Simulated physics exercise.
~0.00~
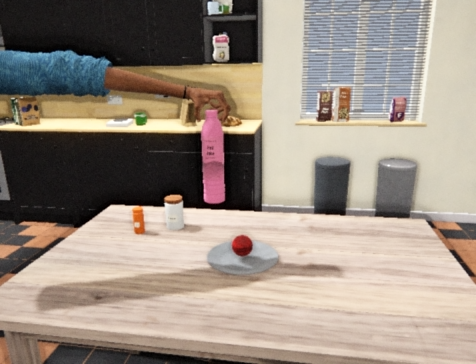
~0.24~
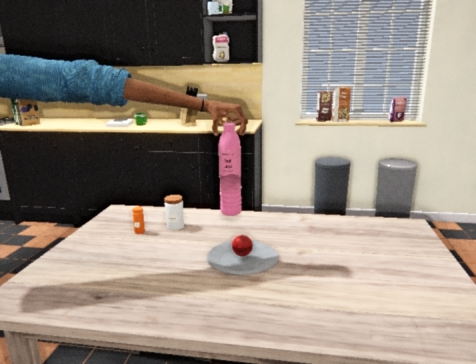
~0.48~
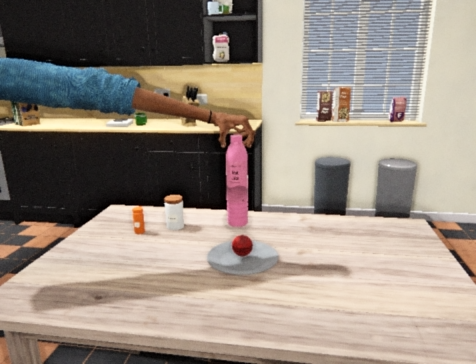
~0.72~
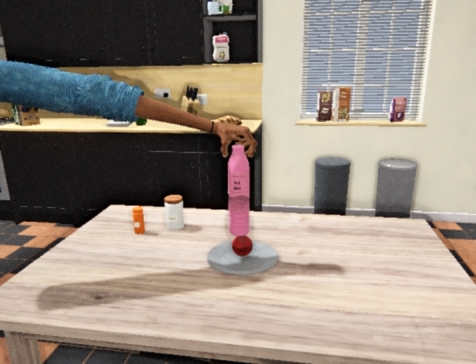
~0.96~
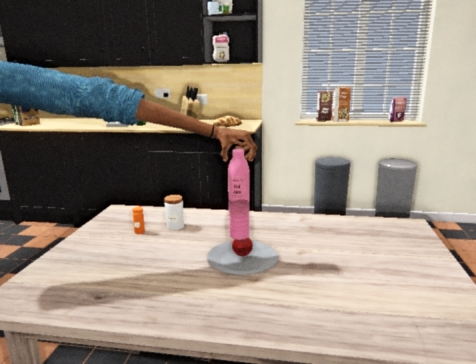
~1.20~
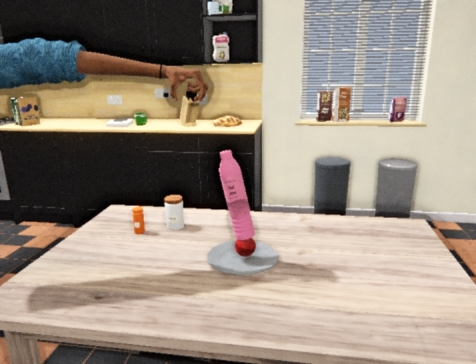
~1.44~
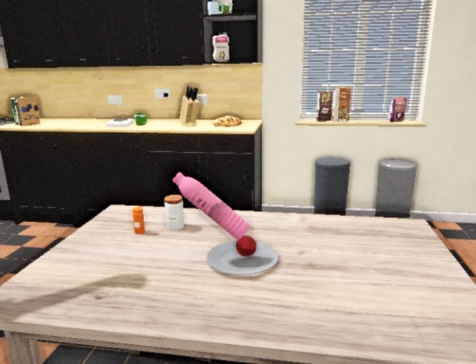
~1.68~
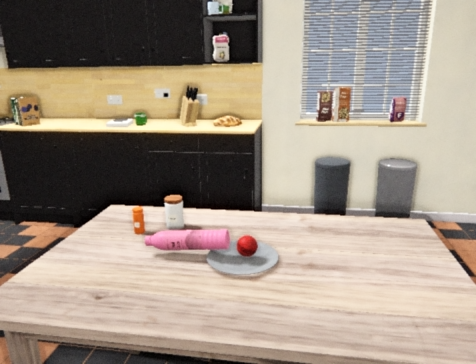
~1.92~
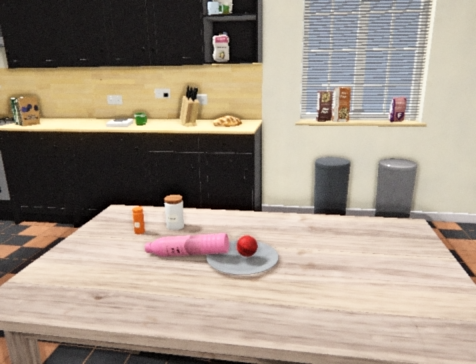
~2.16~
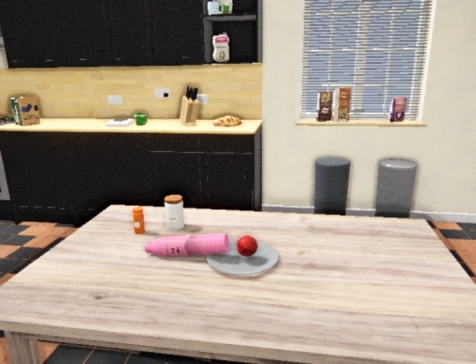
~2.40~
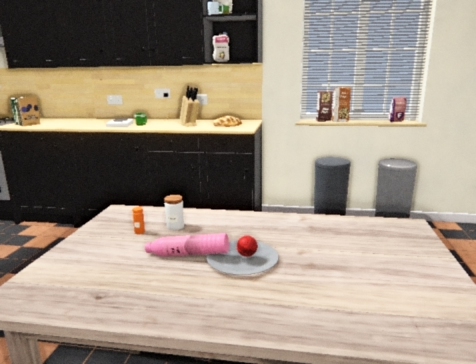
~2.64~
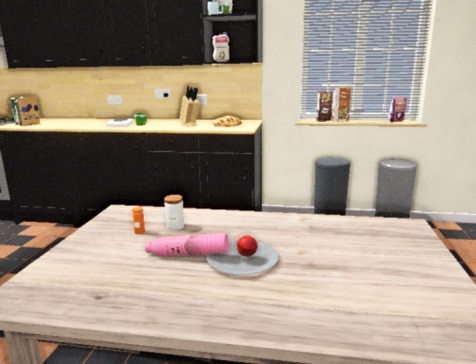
In a kitchen, a hand lowered a pink bottle upright onto a grey plate beside a red ball and let go, but the bottle tipped to the left and ended up lying on its side, while the ball stayed on the plate.
